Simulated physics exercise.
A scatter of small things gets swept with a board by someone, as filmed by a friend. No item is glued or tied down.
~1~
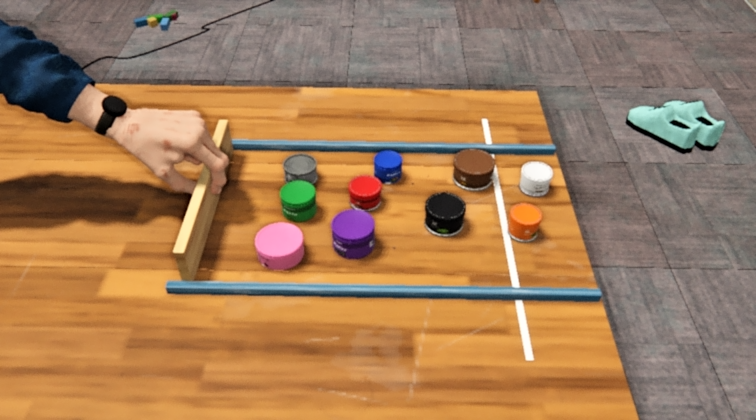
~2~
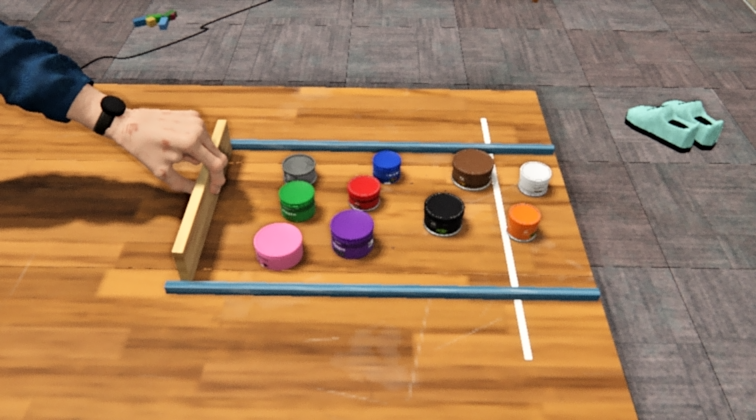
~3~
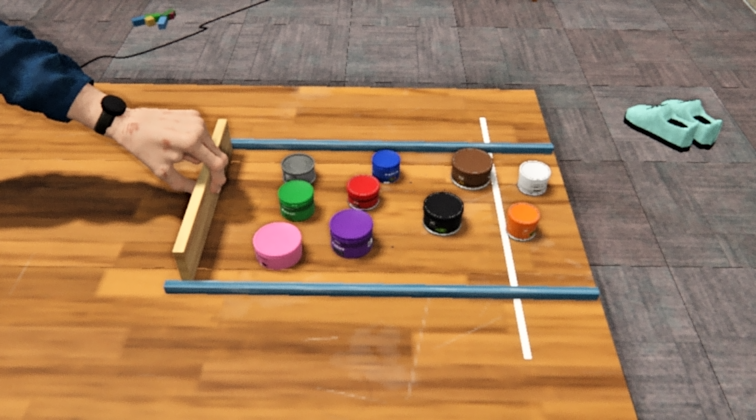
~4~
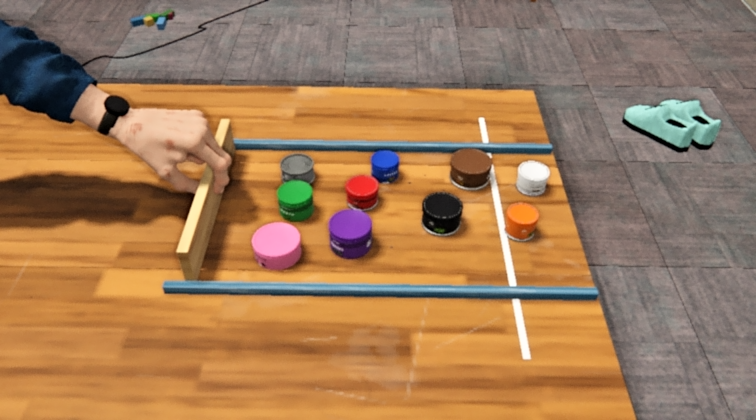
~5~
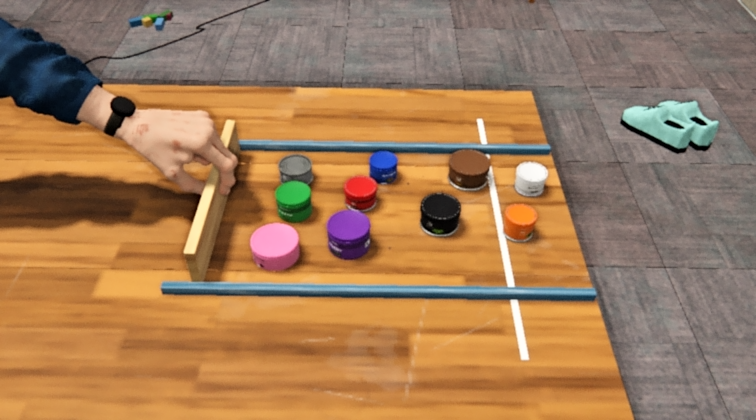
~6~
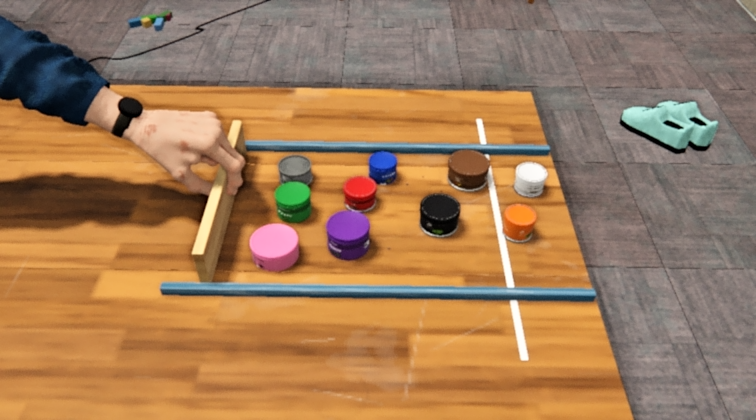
On a wooden tabletop between two blue rails, ten colourful lidded pots sit scattered to the right of an upright board gripped by a hand wearing a dark watch. The pots stay in their places near and across a white line, then the hand slides the board slightly right, without touching them.
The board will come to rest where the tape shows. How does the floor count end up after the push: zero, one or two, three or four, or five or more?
You'd see one or two of the bits go off the end there.
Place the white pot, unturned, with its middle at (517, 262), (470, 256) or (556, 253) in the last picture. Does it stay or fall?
Going through them in order, it keeps its spot, it keeps its spot, and it keeps its spot.
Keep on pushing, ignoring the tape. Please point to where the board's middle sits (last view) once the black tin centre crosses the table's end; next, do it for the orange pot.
For the black tin, about (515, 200); for the orange pot, about (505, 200).
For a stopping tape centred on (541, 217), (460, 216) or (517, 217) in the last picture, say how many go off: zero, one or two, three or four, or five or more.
First at least five, then no fall at all, and lastly three to four.
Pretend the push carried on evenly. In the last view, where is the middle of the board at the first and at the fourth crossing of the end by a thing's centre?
Its middle is near (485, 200) and then near (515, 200).
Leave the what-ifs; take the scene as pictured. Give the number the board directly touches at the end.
At rest, 3 are in contact.
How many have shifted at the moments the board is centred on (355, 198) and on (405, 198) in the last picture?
At the first point the count is 7, at the second it's 8.
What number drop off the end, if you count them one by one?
1.
A little later, none off yet; white pot at rest near (530, 180); orange pot at rest near (519, 224); brown tin at rest near (468, 171).
Next, none off yet; white pot moving near (539, 184); orange pot shifted a little near (530, 227); brown tin shifted about its own width near (505, 172).
When it is over, the number that fall off is one or two; down, white pot.
